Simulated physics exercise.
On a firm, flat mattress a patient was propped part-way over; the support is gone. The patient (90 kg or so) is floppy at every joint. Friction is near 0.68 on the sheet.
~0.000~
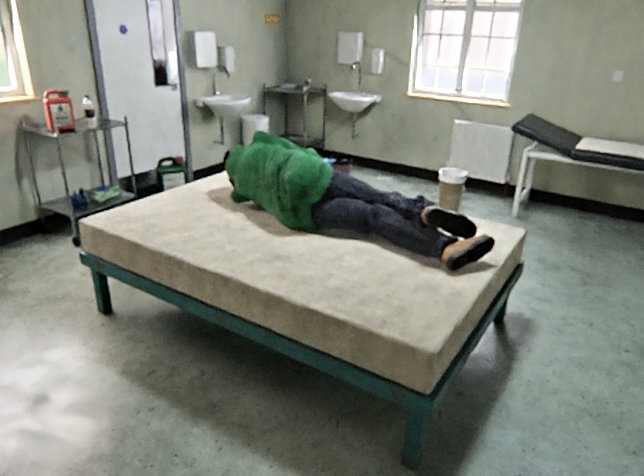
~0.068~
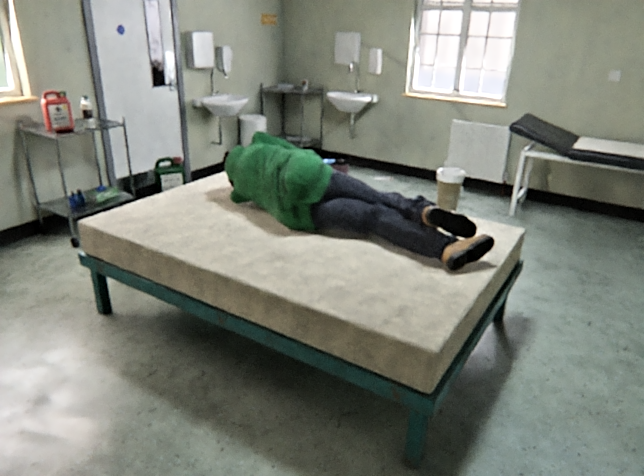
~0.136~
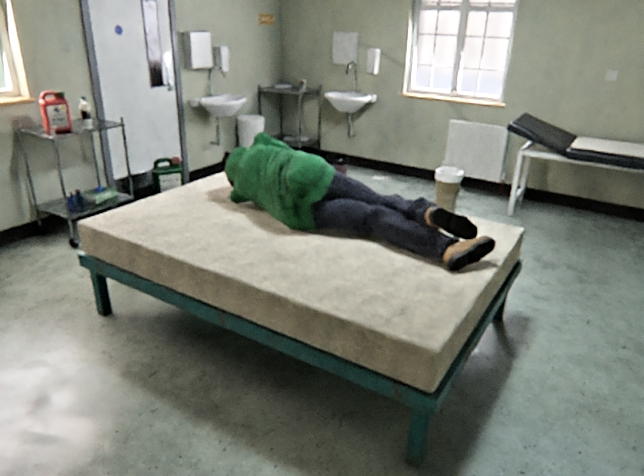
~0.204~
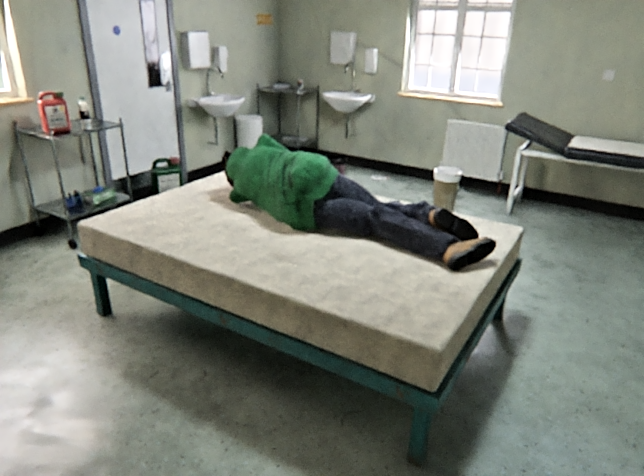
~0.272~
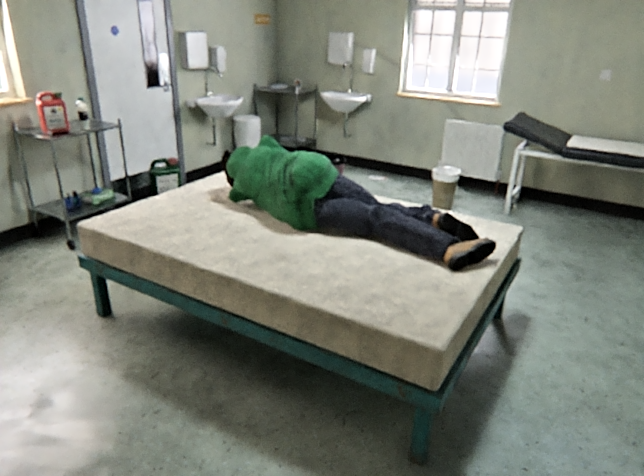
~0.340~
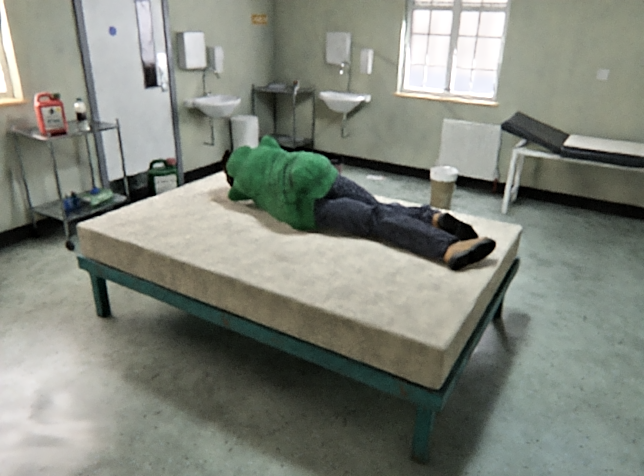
A person in a green top and dark trousers lies on their side on a bare beige mattress, turned mostly away from view. The body rolls very slightly further toward its front, the legs shifting only a little, and at the end the person is still lying there, feet toward the right.
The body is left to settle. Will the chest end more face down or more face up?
In the end the chest tips towards the front.
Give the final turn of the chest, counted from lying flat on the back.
About 150°.
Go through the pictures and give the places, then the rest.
In the first frame, chest (256, 170); 115° from supine.
In the second frame, chest (255, 170); 115° from supine.
In the third frame, chest (256, 171); 115° from supine.
In the fourth frame, chest (257, 172); 120° from supine.
In the fifth frame, chest (257, 172); 125° from supine.
In the sixth frame, chest (257, 172); 125° from supine.
After 0.54 s the chest is turned 130° from lying flat on the back, near (258, 172) in the last picture's view.
After 0.94 s the chest is turned 135° from lying flat on the back, near (257, 173) in the last picture's view.
After 1.54 s the chest is turned 145° from lying flat on the back, near (260, 173) in the last picture's view.
At rest, 4.0 s, chest rolls forwards.
